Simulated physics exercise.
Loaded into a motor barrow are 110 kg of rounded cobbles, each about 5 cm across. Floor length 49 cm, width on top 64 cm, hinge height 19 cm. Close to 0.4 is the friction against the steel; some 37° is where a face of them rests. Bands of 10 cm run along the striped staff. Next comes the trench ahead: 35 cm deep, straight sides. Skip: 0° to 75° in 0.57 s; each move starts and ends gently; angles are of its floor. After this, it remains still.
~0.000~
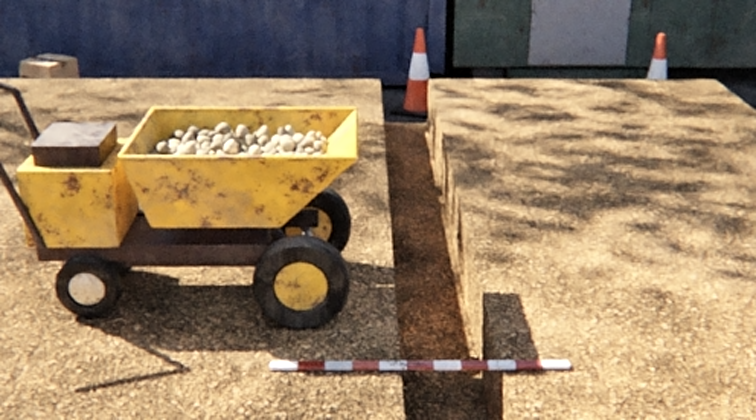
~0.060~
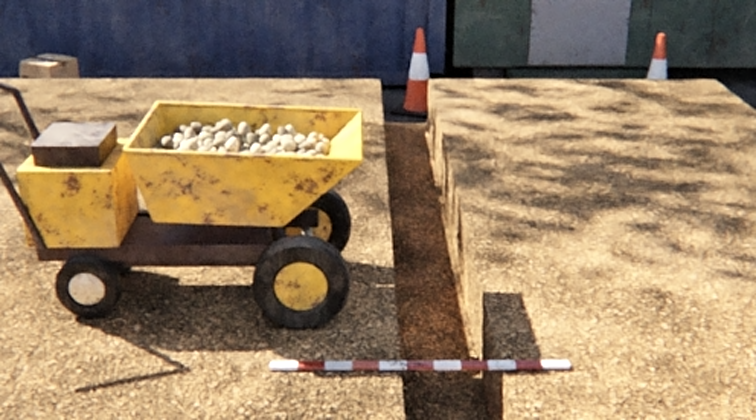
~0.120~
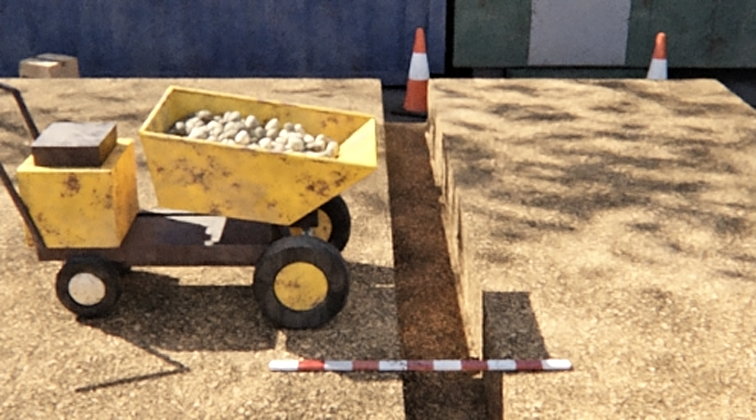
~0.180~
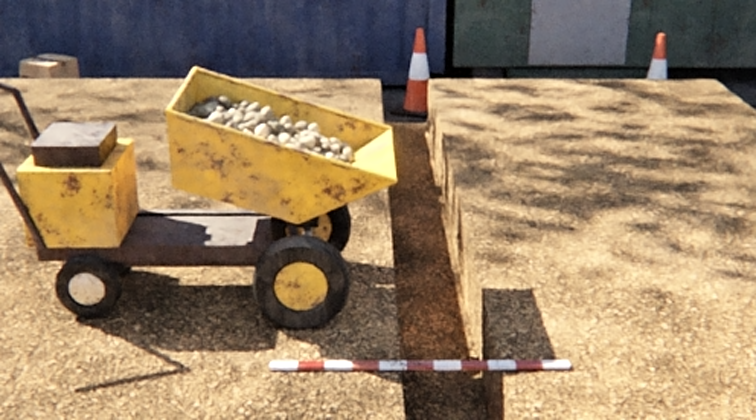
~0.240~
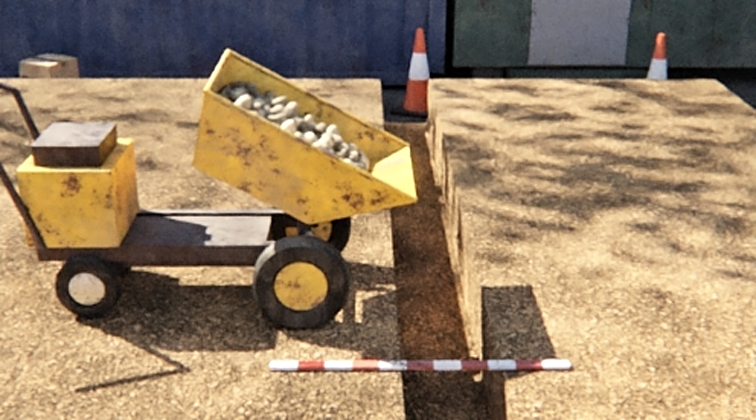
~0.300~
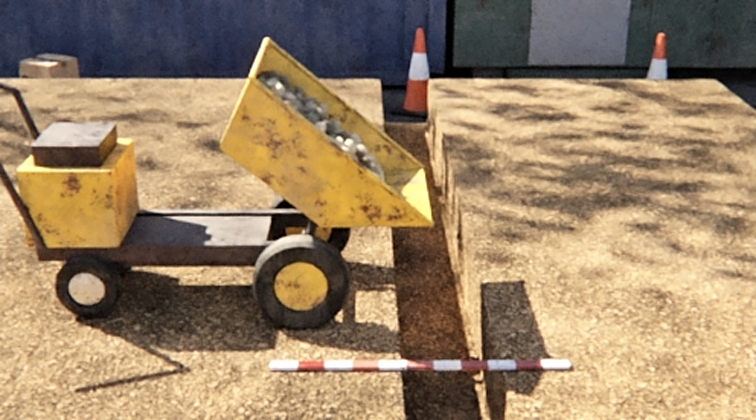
A yellow motor barrow's skip of rounded cobbles tilts steeply rightward, its rear end rising.
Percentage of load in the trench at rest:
39 %.
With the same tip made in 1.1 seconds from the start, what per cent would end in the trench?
Then about 55 per cent.
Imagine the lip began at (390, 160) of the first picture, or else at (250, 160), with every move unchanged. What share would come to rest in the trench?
About 10 per cent first, then about 80 per cent.
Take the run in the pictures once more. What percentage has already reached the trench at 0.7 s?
Close to 15 per cent has got there by then.
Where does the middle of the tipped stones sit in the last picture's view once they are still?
At about pixel (519, 288) in the last view.
After 0.4 s the floor is at 64°; 100 % in the skip; the foremost stones are at (427, 236).
After 0.7 s the floor is at 75°; 66 % in the skip, 16 % in the trench, 18 % past the trench; the foremost stones are at (524, 290).
After 1.0 s the floor is at 75°; 1 % in the skip, 38 % in the trench, 62 % past the trench; the foremost stones are at (745, 289).
After 3.0 s the floor is at 75°; 0 % in the skip, 39 % in the trench, 61 % past the trench; the foremost stones are past the picture's edge.
